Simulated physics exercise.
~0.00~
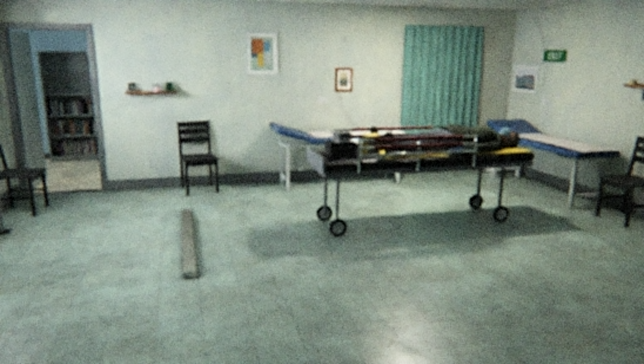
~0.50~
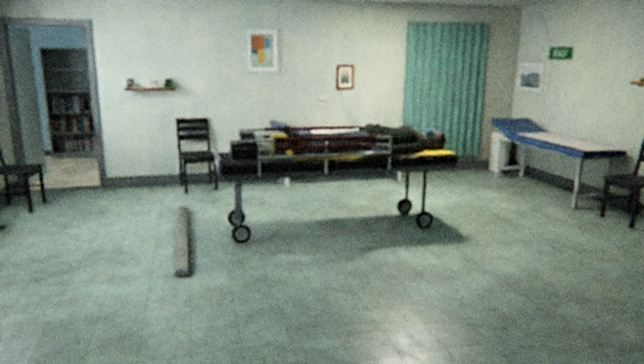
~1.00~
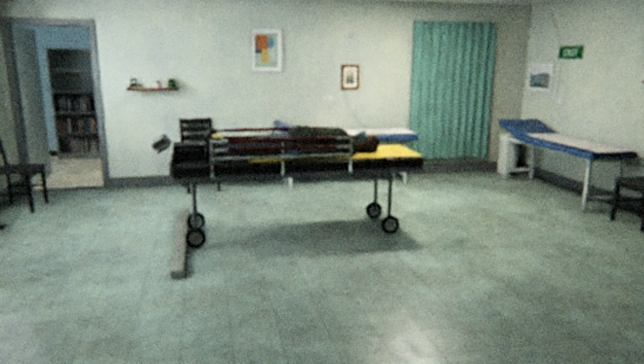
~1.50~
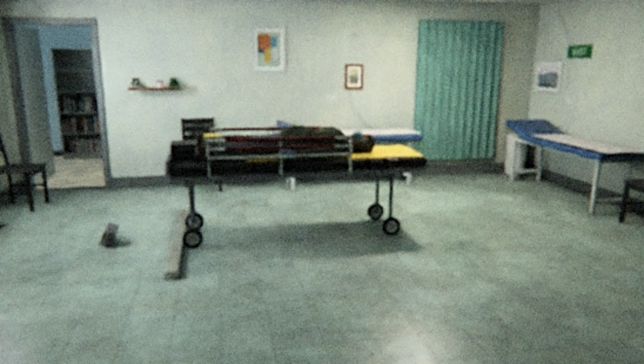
A trolley carrying a limp person and some gear rolled left across a ward and stopped abruptly against a low sill on the floor, and a small grey box flew off its front end and landed beyond the sill while the person stayed aboard.
